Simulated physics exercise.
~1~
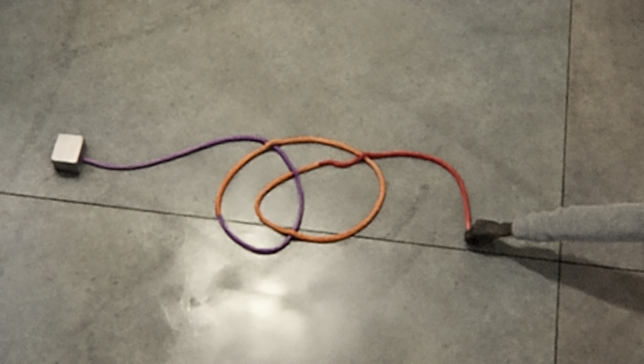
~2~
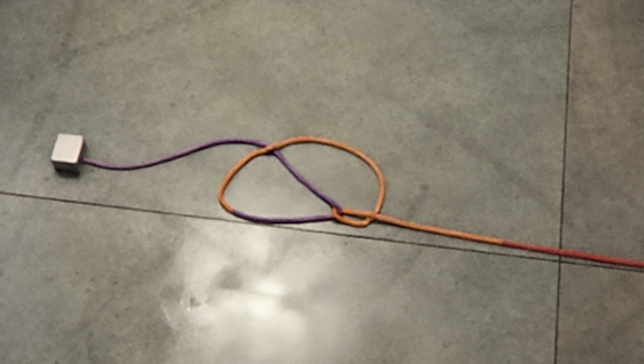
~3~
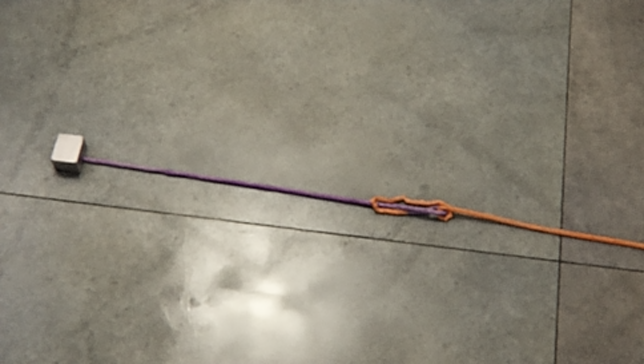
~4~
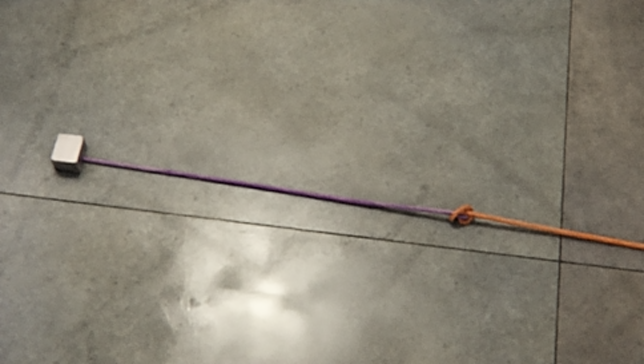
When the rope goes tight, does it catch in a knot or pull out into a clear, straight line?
It catches in a knot. The loops close up into a small, tight lump that is still on the rope at the end.
